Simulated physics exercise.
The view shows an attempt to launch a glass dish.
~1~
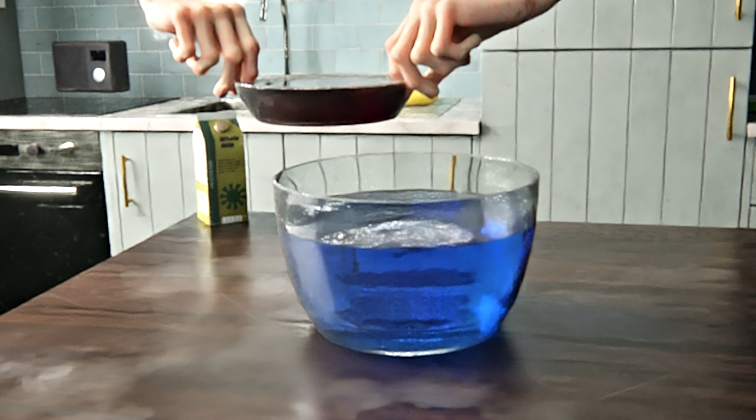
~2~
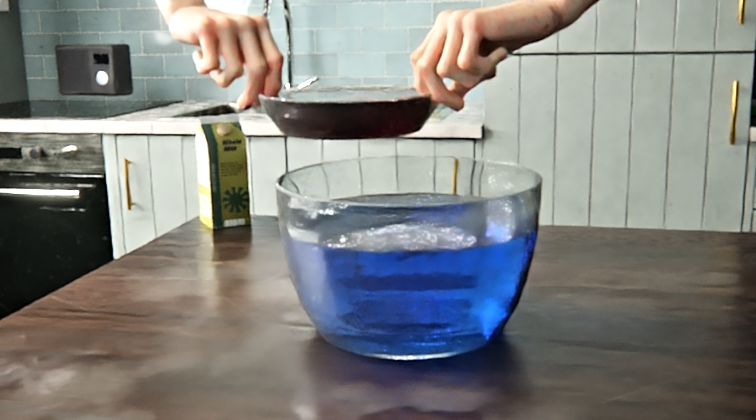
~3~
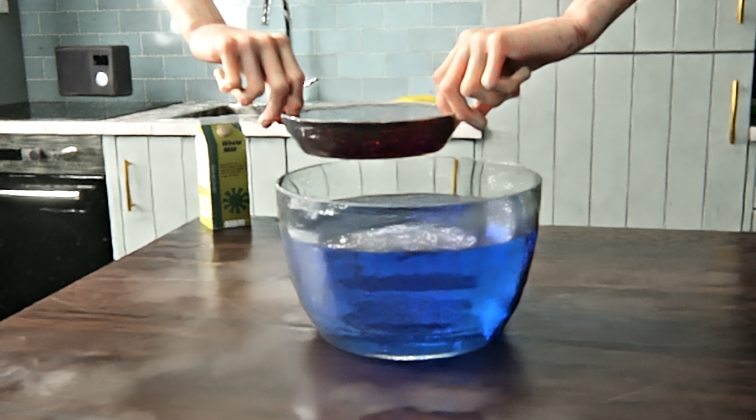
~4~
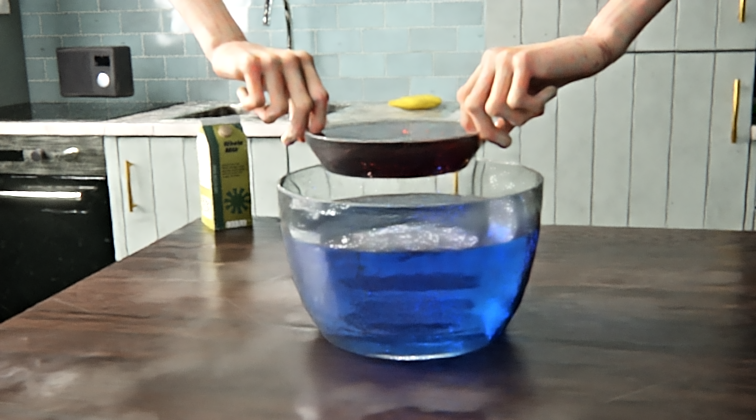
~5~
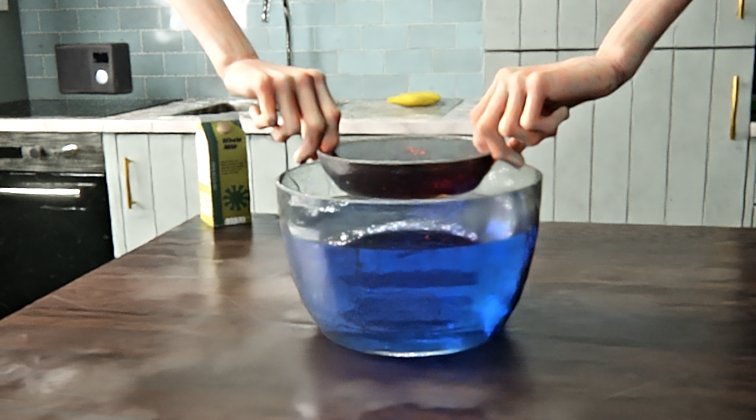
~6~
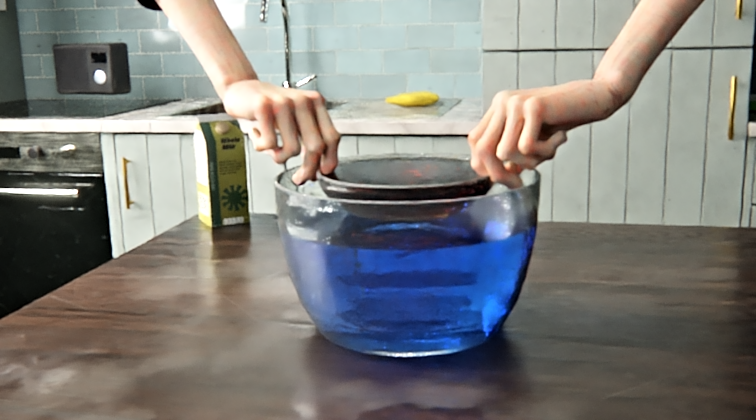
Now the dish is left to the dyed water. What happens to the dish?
The dish goes under.
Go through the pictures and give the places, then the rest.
The first picture shows dish (327, 96) nearly full; above the big tub.
The second picture shows dish nearly full, surface at (350, 94); coming down.
The third picture shows dish (372, 127) nearly full; lower.
The fourth picture shows dish nearly full, surface at (395, 131); lower still.
The fifth picture shows dish (408, 164) nearly full; close to the surface.
The sixth picture shows dish nearly full, surface at (407, 171); just over the surface.
Next, the dish dips into the dyed water.
After that, dyed water pours in over its rim.
Finally, the dish lies on the bottom.
